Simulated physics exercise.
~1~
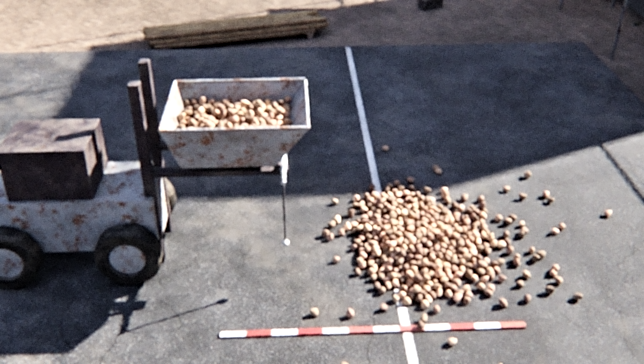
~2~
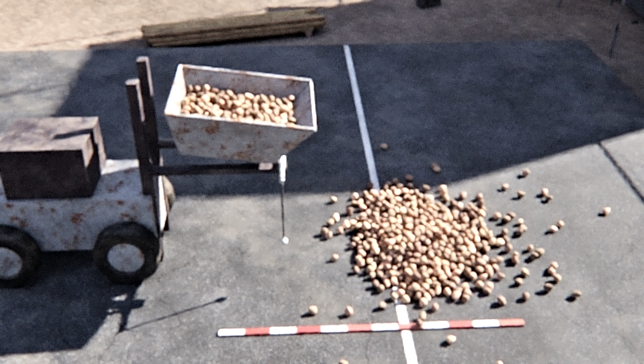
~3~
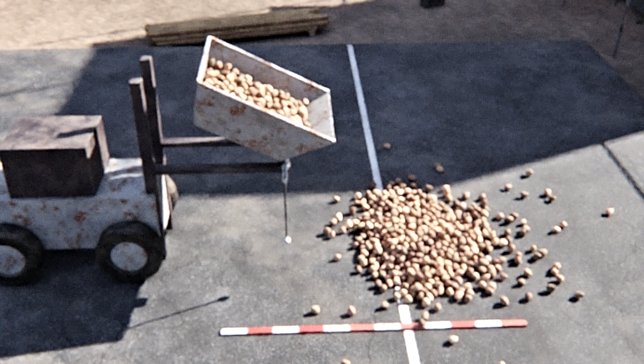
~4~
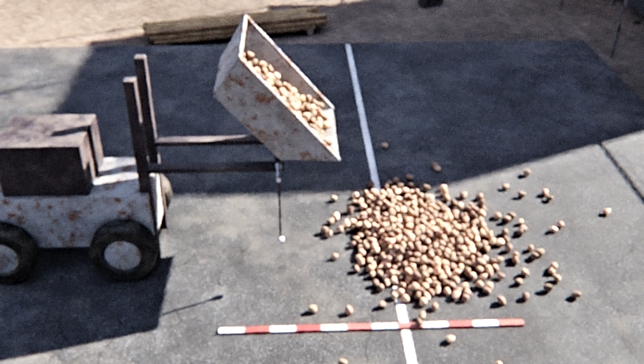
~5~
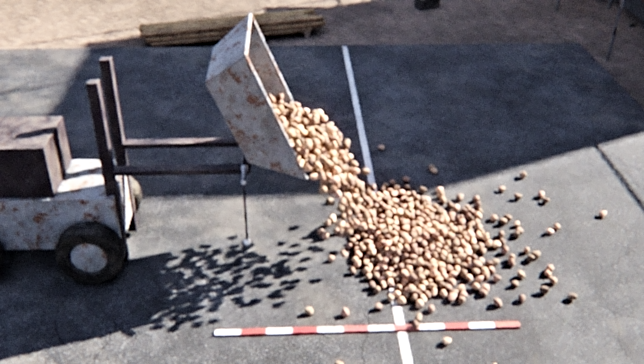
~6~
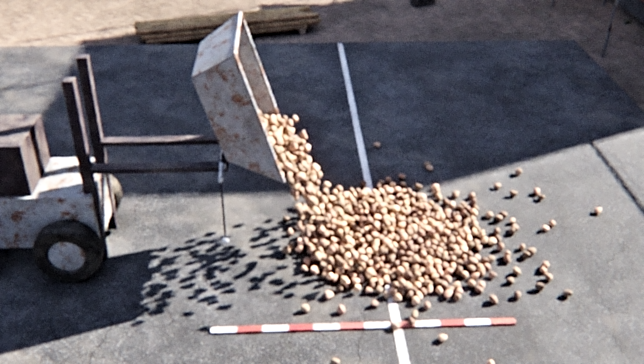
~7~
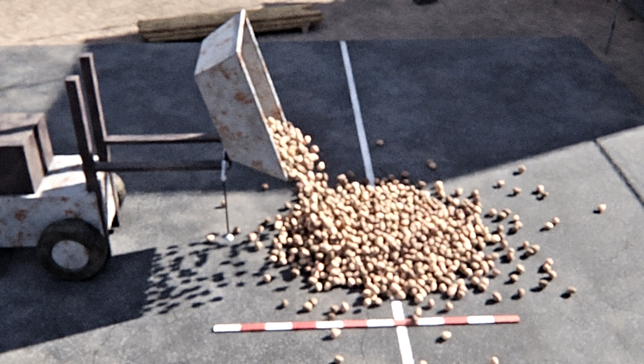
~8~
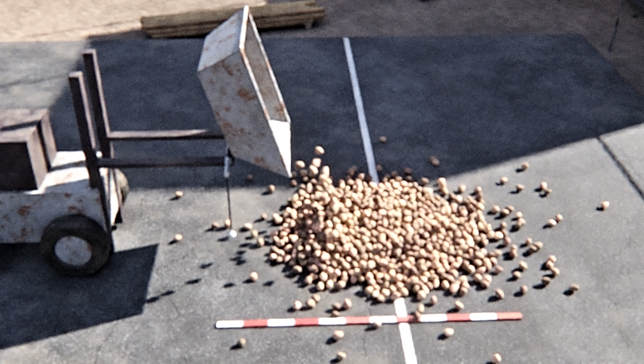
A rusty white skip on a forklift tipped steeply to the right as the machine backed away to the left, pouring smooth brown stones onto the near side of an earlier heap until the skip was empty and the pile had spread leftward.
